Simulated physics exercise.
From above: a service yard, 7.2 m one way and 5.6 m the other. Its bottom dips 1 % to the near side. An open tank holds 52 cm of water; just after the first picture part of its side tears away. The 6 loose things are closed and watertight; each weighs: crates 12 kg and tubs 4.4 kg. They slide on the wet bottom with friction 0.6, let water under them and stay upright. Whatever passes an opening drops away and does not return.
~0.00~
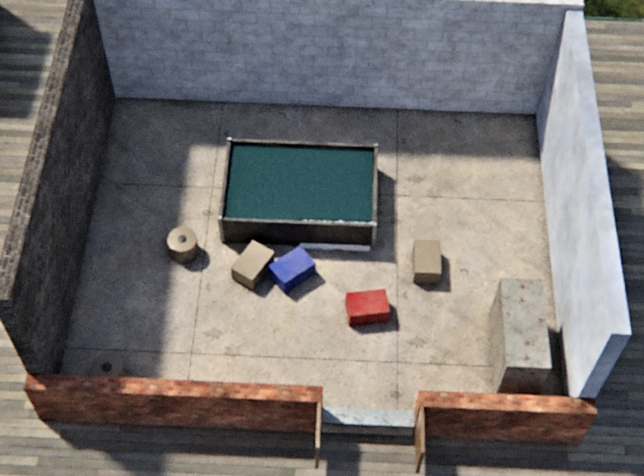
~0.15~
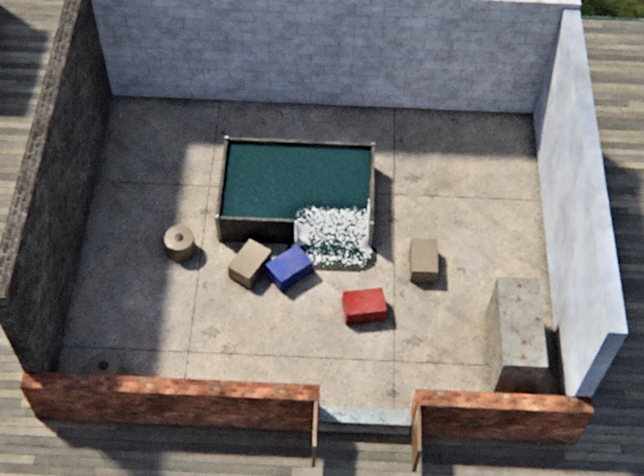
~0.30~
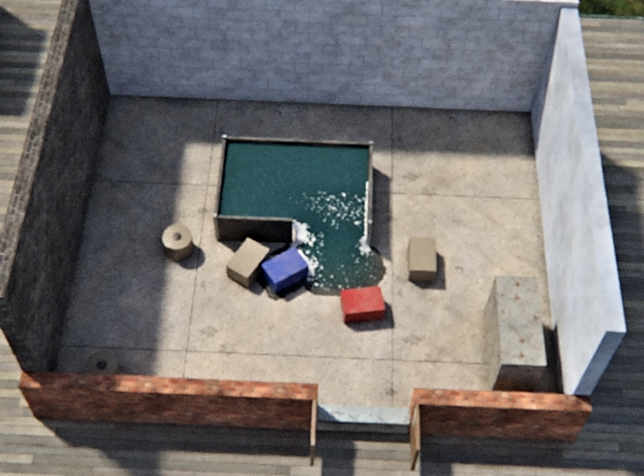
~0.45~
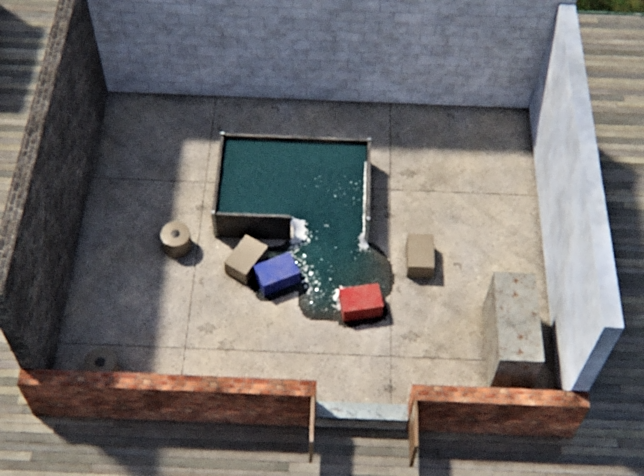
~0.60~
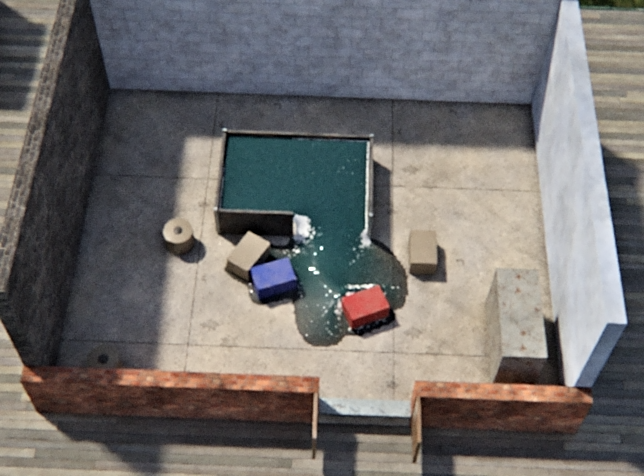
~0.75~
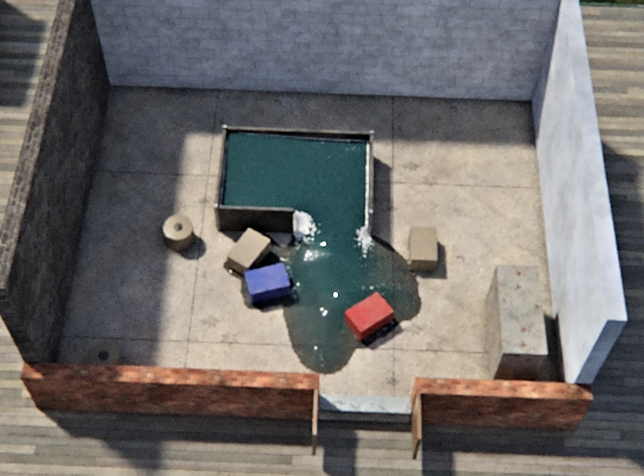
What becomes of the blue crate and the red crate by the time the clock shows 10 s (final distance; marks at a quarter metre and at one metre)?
Blue crate gets carried off, red crate ends far away.
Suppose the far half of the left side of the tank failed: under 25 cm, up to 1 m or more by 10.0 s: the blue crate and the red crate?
In that case the blue crate barely shifts, the red crate stays put.
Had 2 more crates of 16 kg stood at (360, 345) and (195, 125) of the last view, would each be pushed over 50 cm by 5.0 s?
In that order: More, less.
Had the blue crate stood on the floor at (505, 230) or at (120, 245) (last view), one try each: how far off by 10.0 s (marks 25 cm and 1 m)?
In that order: It holds its place; it holds its place.
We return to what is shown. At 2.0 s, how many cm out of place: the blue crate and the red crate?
Roughly 140 and 150 cm by then.
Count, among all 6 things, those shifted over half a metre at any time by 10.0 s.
That makes 3.
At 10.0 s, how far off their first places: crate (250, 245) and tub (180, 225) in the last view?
In turn: 0 cm, 0 cm.
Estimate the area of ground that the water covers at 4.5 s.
Some 22 m2.
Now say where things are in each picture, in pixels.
The first frame shows the blue crate at (292, 264) rests on the ground; the red crate at (368, 302), on the bottom; water covers 3.4 m2; 0 of 6 have shifted.
The second frame shows the blue crate at (289, 263) rests on the ground; the red crate at (365, 301) rests on the ground; 3.9 m2 under water; 0 of 6 have shifted.
The third frame shows the blue crate at (285, 265) rests on the ground, 6 cm from its start; the red crate at (363, 300) rests on the ground; 4.5 m2 under water; 1 of 6 have shifted.
The fourth frame shows the blue crate at (277, 269) rests on the ground, 22 cm from its start; the red crate at (361, 297), on the bottom; 5.2 m2 under water; 1 of 6 have shifted.
The fifth frame shows the blue crate at (273, 273), on the bottom, 39 cm from its start; the red crate at (366, 302), on the bottom, 17 cm from its start; 5.9 m2 under water; 2 of 6 have shifted.
The sixth frame shows the blue crate at (267, 278), on the bottom, 56 cm from its start; the red crate at (369, 312) rests on the ground, 38 cm from its start; 7.0 m2 under water; 2 of 6 have shifted.
After 2.0 s the blue crate is near (233, 313), 1.3 m from its start, aground; the red crate is near (398, 392), 1.7 m from its start, afloat; 0 of 6 are out; 1 afloat.
After 4.5 s the blue crate is near (230, 314), 1.3 m from its start, aground; the red crate has gone out; 1 of 6 are out; 1 afloat.
After 7.0 s the blue crate is near (230, 314), 1.3 m from its start, aground; the red crate has gone out; 1 of 6 are out; 1 afloat.
After 10.0 s the blue crate is near (230, 314), 1.3 m from its start, aground; the red crate has gone out; 1 of 6 are out; 0 afloat.
